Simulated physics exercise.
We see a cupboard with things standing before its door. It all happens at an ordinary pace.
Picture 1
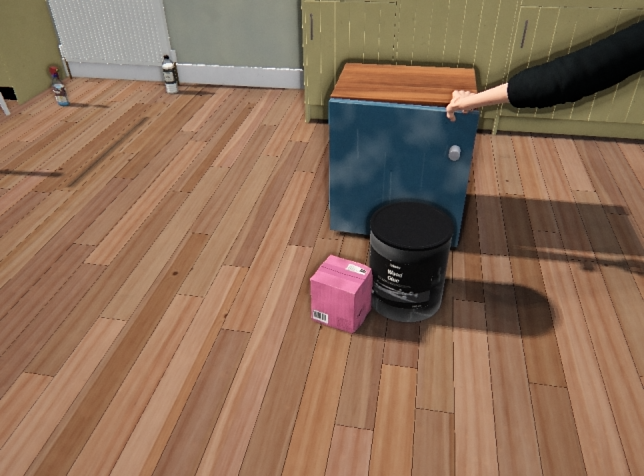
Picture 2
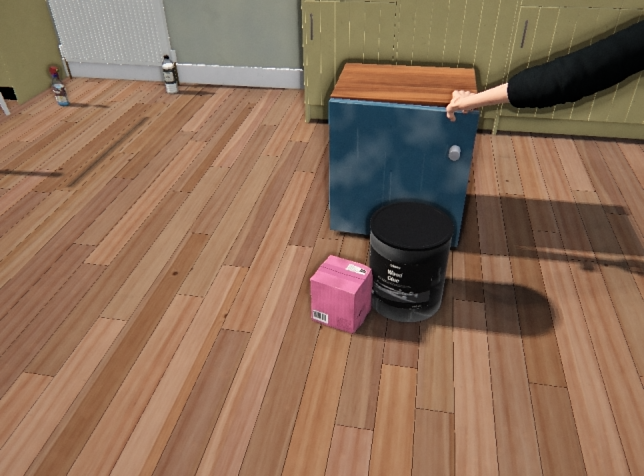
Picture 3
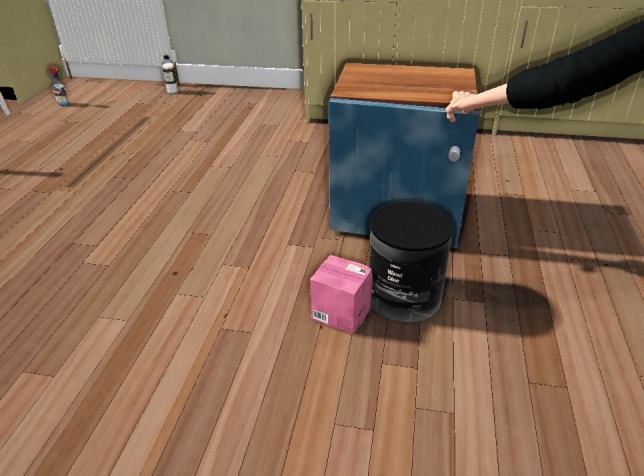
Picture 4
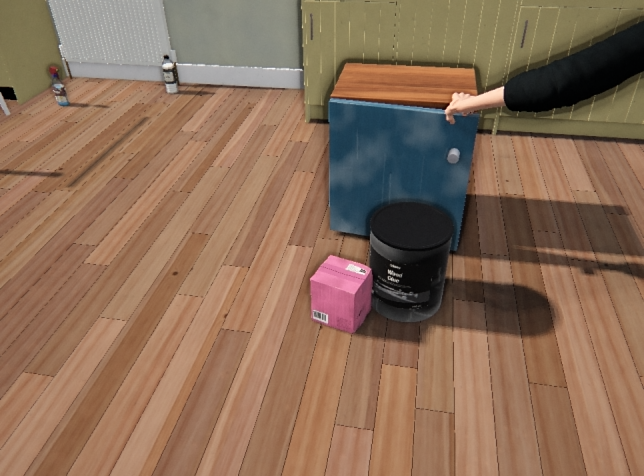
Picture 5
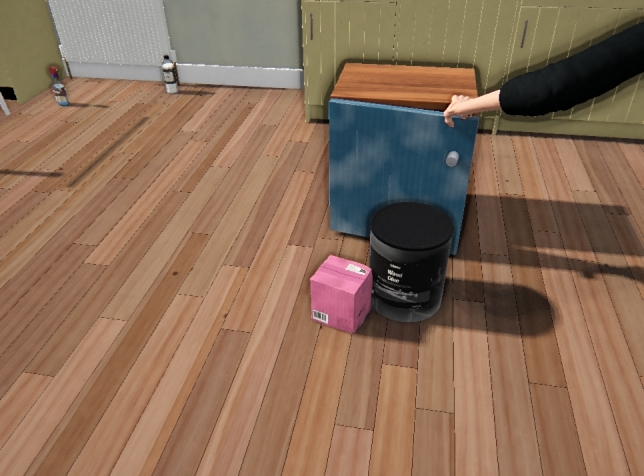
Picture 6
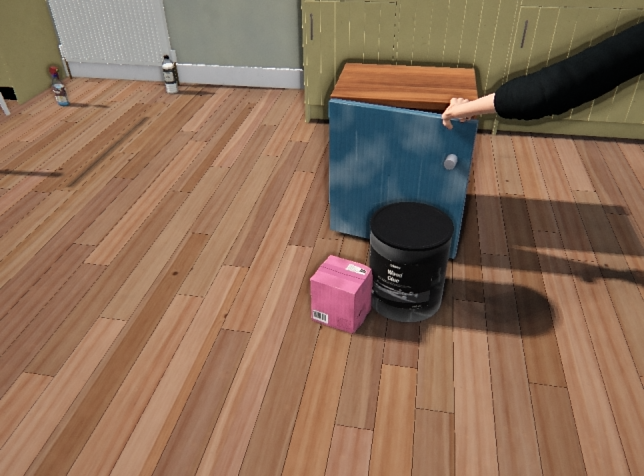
A hand in a black sleeve held the top corner of a blue cupboard door and slowly pulled it slightly open, while a black pail and a pink parcel stood still on the wooden floor before it.
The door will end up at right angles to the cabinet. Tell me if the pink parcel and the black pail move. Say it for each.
As it turns out, the pink parcel is pushed along; the black pail is pushed along.
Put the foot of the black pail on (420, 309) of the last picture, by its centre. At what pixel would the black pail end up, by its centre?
Resting at (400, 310).
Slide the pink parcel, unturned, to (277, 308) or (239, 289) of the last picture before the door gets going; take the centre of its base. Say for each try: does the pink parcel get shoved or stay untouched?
One after another: It is struck; escapes contact.
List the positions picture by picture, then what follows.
The first frame shows door 4° open; pink parcel (342, 294); black pail (408, 262); door (396, 179).
The second frame shows door 4° open; black pail (408, 262); door (396, 179).
The third frame shows door 5° open; pink parcel (342, 294); door (396, 180).
The fourth frame shows door 7° open; black pail (408, 262); door (395, 181).
The fifth frame shows door 10° open; pink parcel (342, 294); door (395, 183).
The sixth frame shows door 13° open; pink parcel (342, 294); black pail (408, 262); door (394, 184).
Then, 1.20 s later than the last frame, door 48° open; pink parcel shifted about its own width near (311, 306); black pail shifted about its own width near (378, 285).
When it is over, the pink parcel gets knocked, near (253, 317); the black pail gets knocked, near (313, 318).
